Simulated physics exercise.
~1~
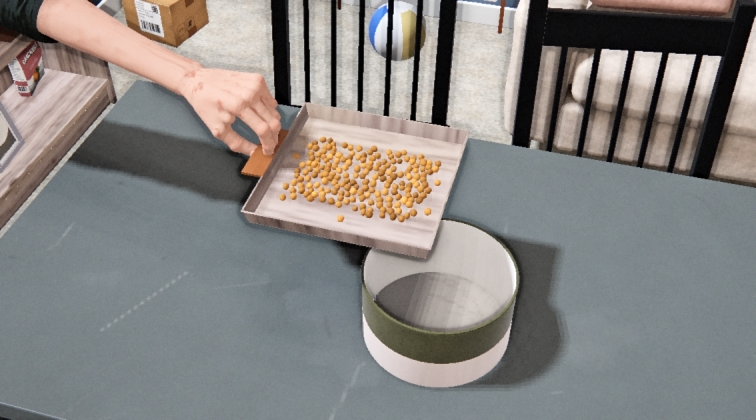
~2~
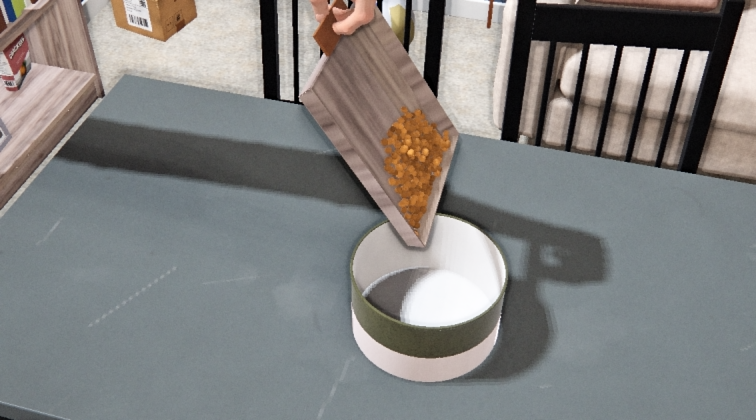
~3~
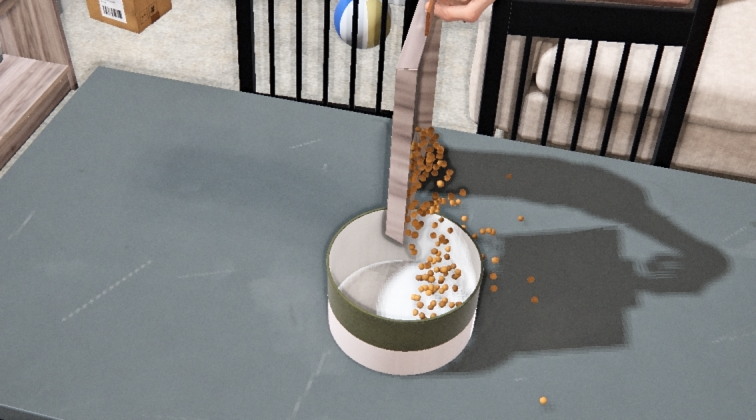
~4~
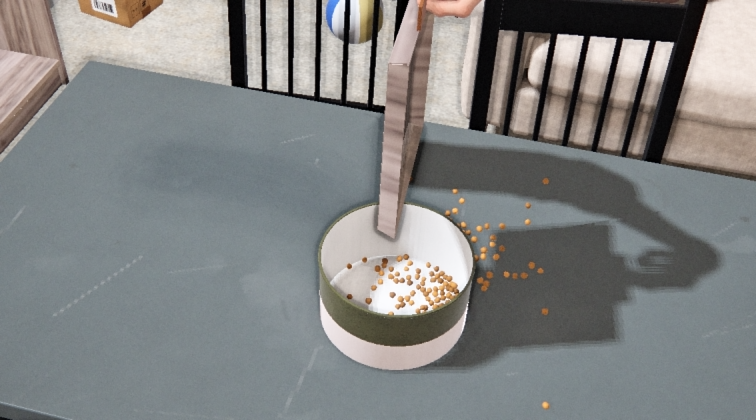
We see a hand tilt a square wooden tray of roasted chickpeas over a round green and white pot on a dark table until the tray stands upright, spilling them down, with many landing inside the pot and others scattering across the table to the right.
